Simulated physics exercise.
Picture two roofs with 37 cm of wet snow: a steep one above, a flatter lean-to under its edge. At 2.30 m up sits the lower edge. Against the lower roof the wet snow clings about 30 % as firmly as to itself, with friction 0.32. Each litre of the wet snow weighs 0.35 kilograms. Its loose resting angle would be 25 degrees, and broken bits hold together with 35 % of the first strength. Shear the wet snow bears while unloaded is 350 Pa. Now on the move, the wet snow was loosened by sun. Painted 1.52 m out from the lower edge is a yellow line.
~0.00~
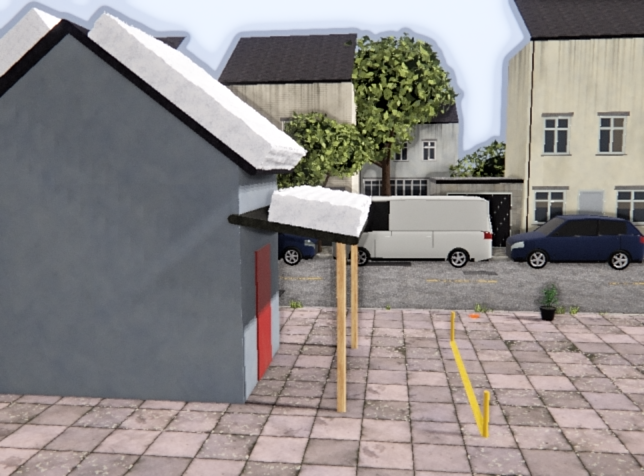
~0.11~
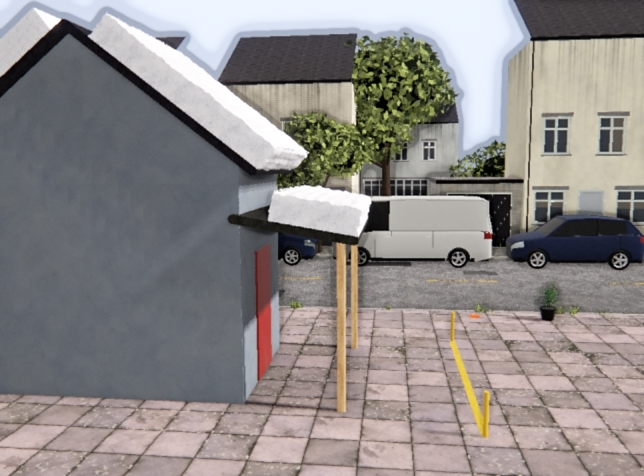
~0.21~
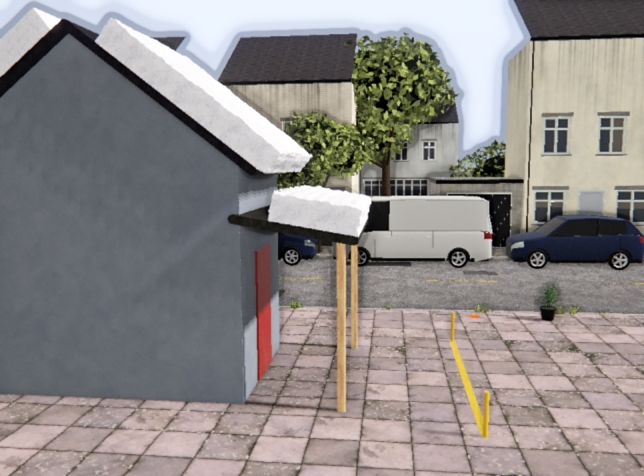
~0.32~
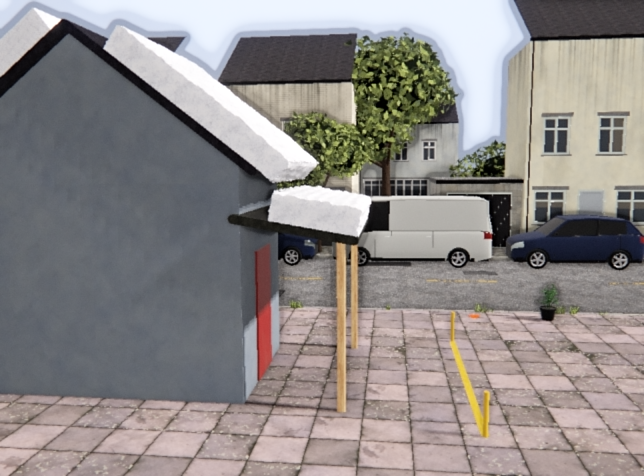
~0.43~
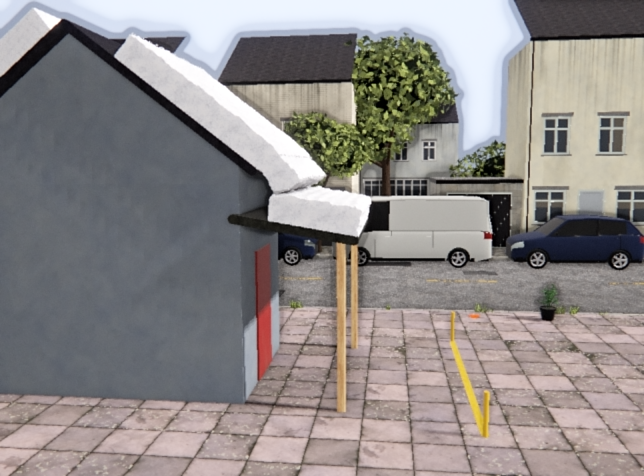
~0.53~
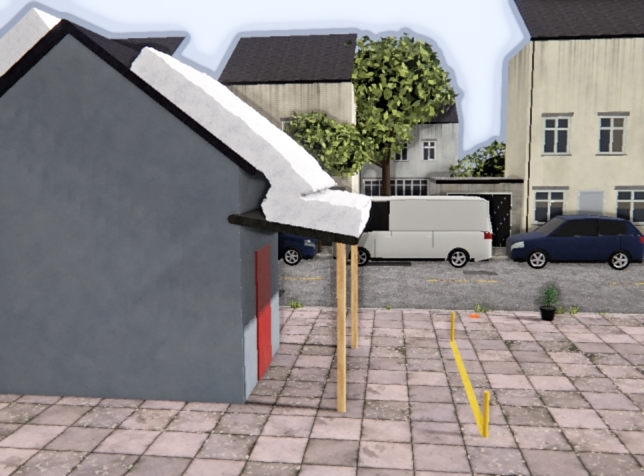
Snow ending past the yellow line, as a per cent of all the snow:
Roughly 51 %.
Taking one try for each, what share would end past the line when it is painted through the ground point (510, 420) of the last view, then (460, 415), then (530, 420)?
In that order: 45 %, 60 %, 35 %.
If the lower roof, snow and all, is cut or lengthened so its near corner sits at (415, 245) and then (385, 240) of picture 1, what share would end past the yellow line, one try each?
First about 45 per cent, second about 50 per cent.
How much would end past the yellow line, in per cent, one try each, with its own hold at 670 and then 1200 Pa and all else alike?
Expect about 45 in a hundred, then about 30 in a hundred.
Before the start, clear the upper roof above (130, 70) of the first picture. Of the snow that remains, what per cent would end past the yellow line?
I'd say close to 40 percent.
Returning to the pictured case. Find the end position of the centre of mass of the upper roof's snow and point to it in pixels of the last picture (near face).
The middle sits at about (519, 375).
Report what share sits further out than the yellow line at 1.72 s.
Near 30 %.
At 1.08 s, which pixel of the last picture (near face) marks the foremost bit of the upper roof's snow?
Look roughly at (409, 224).
After 1.08 s, 2 % is below the lower edge and 0 % is past the line.
After 1.72 s, 66 % is below the lower edge and 29 % is past the line.
After 2.36 s, 78 % is below the lower edge and 51 % is past the line.
After 3.00 s, 79 % is below the lower edge and 51 % is past the line.
After 3.10 s, at the end, 79 % is below the lower edge and 51 % is past the line.
